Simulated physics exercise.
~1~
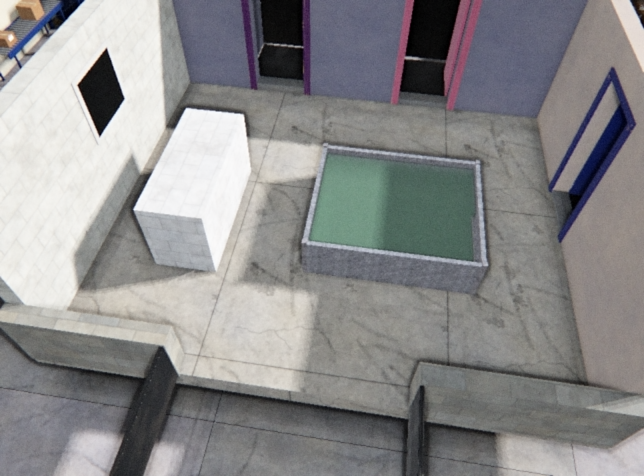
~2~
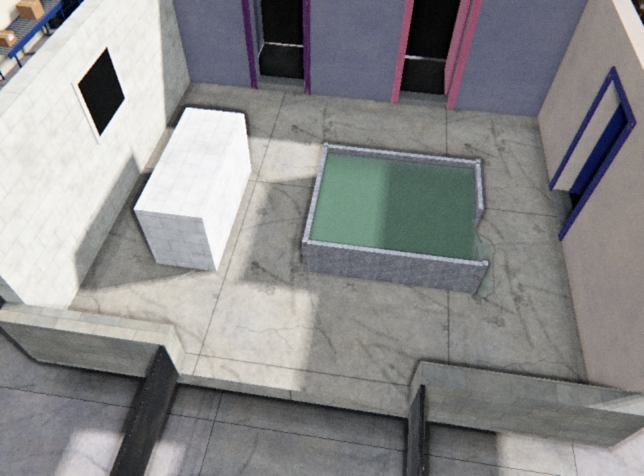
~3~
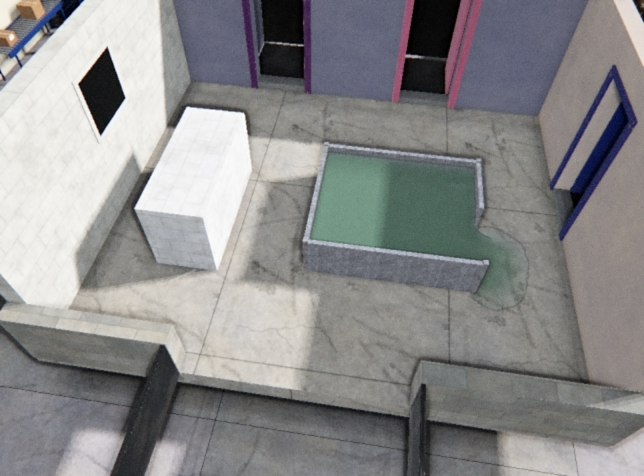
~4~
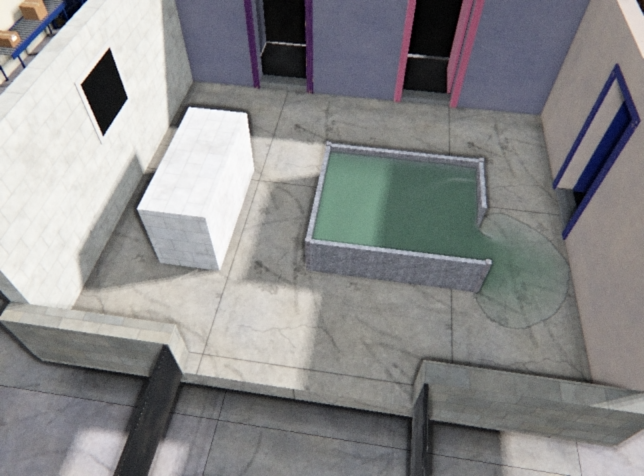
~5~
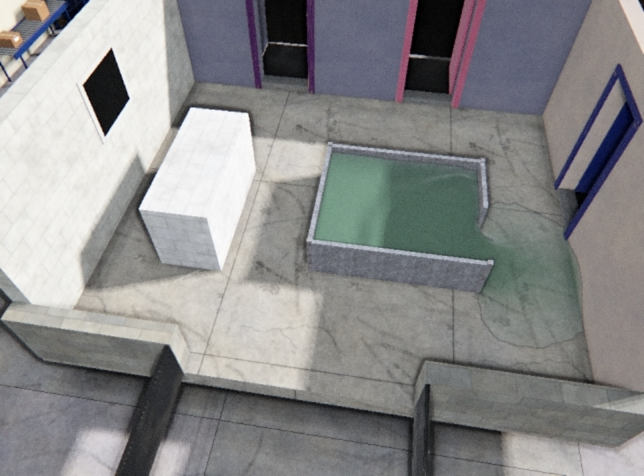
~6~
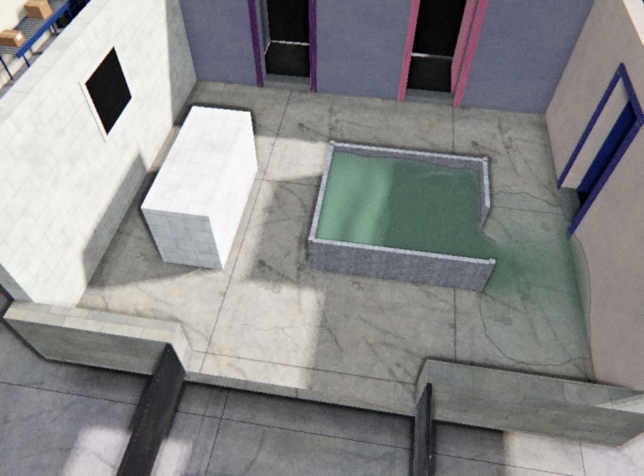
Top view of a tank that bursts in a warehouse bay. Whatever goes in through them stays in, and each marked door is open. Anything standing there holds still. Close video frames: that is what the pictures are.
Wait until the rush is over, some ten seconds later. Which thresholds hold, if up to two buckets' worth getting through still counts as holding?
The purple door holds; the pink door holds; the blue door does not hold.
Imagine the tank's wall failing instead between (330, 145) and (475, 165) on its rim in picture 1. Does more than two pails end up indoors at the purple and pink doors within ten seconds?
Then: Purple door holds, pink door is over.
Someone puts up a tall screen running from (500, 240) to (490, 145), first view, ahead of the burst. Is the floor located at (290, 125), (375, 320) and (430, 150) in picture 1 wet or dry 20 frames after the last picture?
Untouched, soaked, untouched.
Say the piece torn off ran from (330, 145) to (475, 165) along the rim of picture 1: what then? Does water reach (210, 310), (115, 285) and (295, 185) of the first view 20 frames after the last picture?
Point one not reached; point two not reached; point three not reached.
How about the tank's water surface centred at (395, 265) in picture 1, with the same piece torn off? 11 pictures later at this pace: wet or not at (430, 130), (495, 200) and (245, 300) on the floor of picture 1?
I'd call them still dry, watered and still dry, in the order asked.
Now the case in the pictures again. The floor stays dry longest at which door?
That would be the one in purple.
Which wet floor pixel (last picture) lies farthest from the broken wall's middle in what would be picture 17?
I'd go with roughly (545, 115).
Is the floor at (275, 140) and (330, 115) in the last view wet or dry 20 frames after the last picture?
Untouched, then untouched.
A moment on, water covers 15 % of the floor; the purple door not reached, the pink door not reached, the blue door under two buckets in.
Next, water covers 25 % of the floor; the purple door not reached, the pink door not reached, the blue door under two buckets in.
Then, water covers 50 % of the floor; the purple door not reached, the pink door wet at the sill, nothing in, the blue door over two buckets in.
Later, water covers 85 % of the floor; the purple door wet at the sill, nothing in, the pink door wet at the sill, nothing in, the blue door over two buckets in.
In the end, water covers 100 % of the floor; the purple door wet at the sill, nothing in, the pink door wet at the sill, nothing in, the blue door over two buckets in.
